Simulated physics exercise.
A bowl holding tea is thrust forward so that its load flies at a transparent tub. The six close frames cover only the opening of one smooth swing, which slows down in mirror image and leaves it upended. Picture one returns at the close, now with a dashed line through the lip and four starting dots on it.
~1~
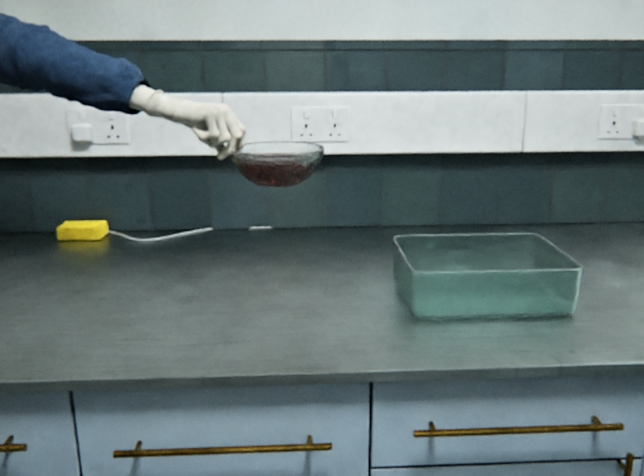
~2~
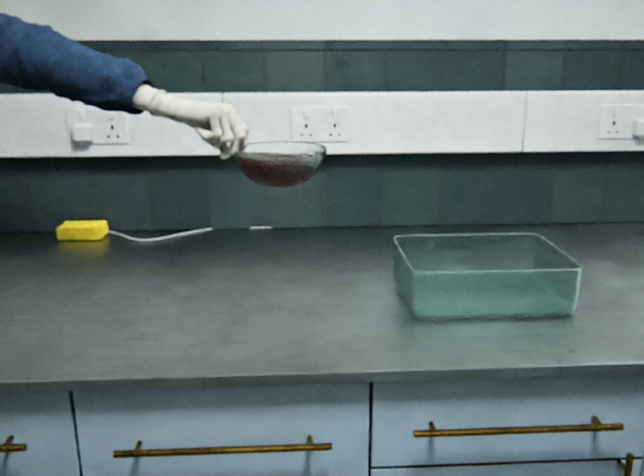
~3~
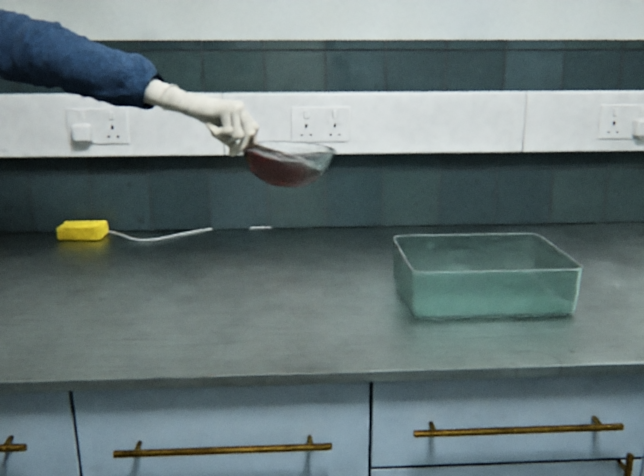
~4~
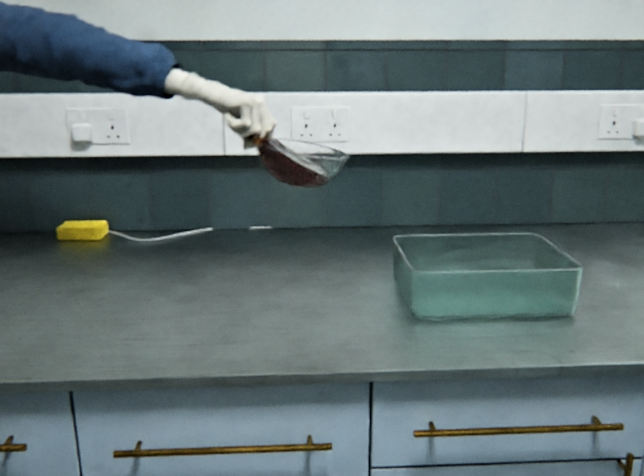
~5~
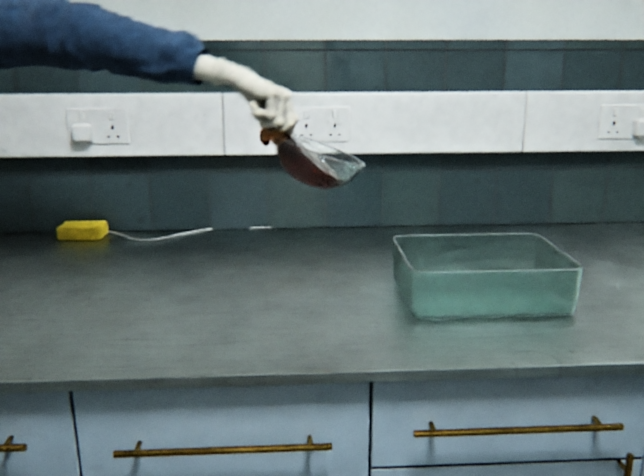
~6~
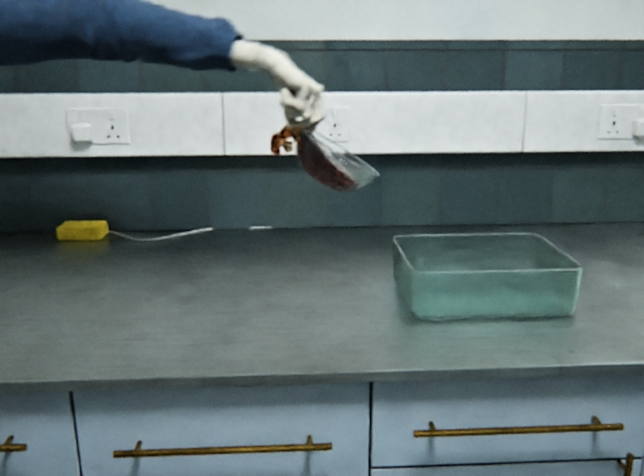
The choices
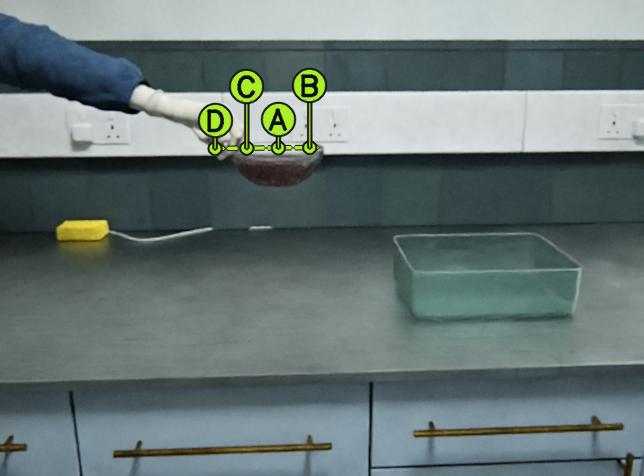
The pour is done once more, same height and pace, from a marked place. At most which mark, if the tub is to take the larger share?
Place A.
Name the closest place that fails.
The answer is C.
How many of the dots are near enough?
Two.
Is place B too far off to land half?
No, that is safe.
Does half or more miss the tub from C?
Yes, that goes wrong.
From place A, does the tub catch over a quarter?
Yes.
In lime, A at (278, 147); B at (309, 147); C at (246, 148); D at (215, 148).
Choosing A, about 63 % lands in the tub, 27 % falls short and 10 % goes beside or beyond.
Choosing B, about 71 % lands in the tub, 16 % falls short and 13 % goes beside or beyond.
Choosing C, about 34 % lands in the tub, 59 % falls short and 7 % goes beside or beyond.
Choosing D, about 1 % lands in the tub, 96 % falls short and 3 % goes beside or beyond.
